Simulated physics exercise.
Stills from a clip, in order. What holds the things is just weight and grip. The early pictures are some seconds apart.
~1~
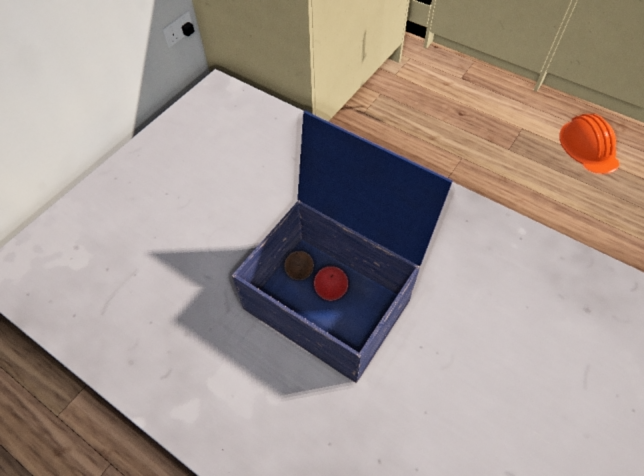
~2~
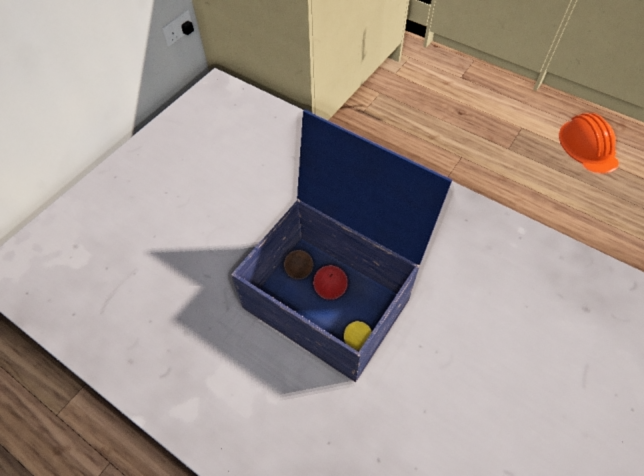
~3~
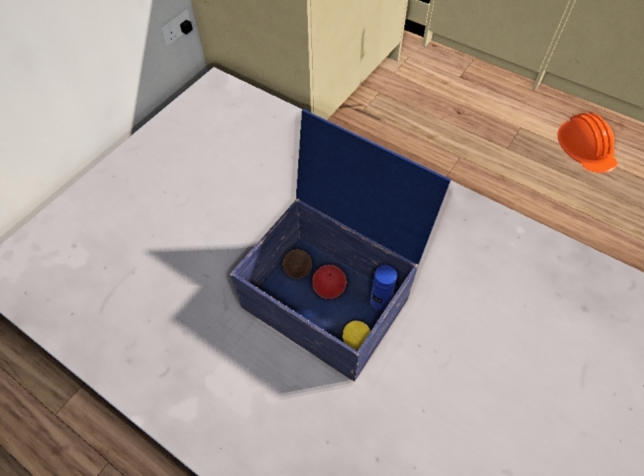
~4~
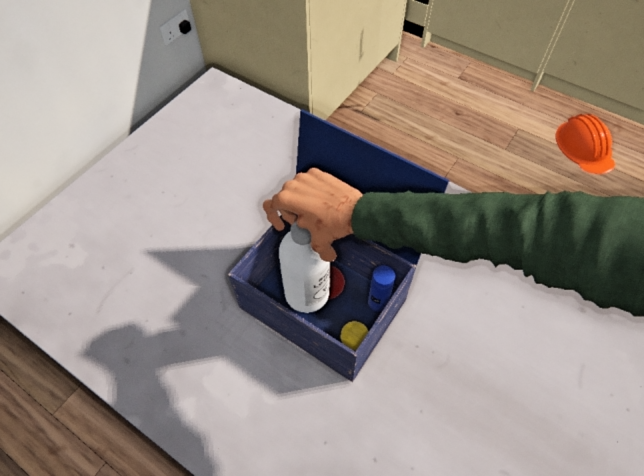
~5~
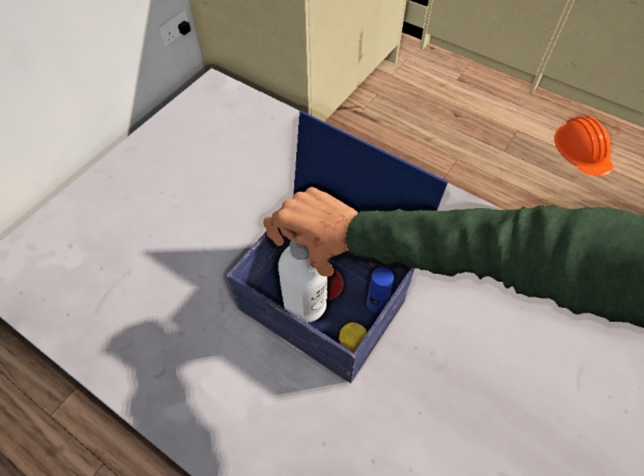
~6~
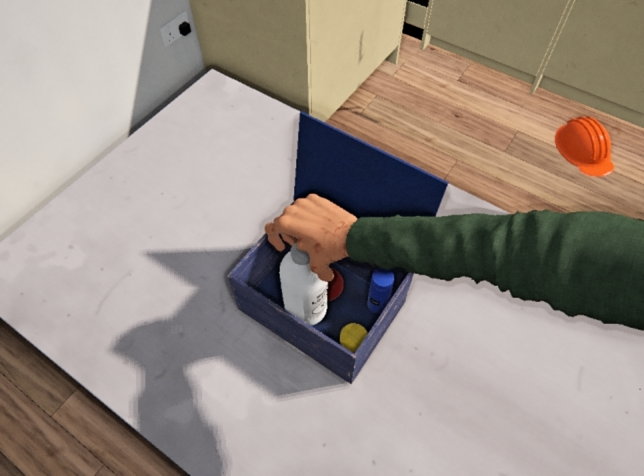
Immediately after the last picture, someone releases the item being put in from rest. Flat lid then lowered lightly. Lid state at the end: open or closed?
Open.
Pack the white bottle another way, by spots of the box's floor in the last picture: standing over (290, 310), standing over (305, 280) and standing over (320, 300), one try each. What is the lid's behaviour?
First - not shut; second - shut down; third - not shut.
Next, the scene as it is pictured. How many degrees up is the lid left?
Some 25 degrees above the rim, more or less.
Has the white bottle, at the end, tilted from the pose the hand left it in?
The white bottle stays as placed.
Then, 0.80 s later than the last frame, lid starting down; white bottle moved about its own width near (305, 300).
Then, 1.40 s later than the last frame, lid 70° above the rim; white bottle moved about its own width near (305, 300).
Then, 1.70 s later than the last frame, lid 43° above the rim; white bottle moved about its own width near (305, 300).
When it is over, lid 27° above the rim; moved from the start, white bottle; the other 4 as before. End places, in pixels of the last picture, white bottle near (305, 300).
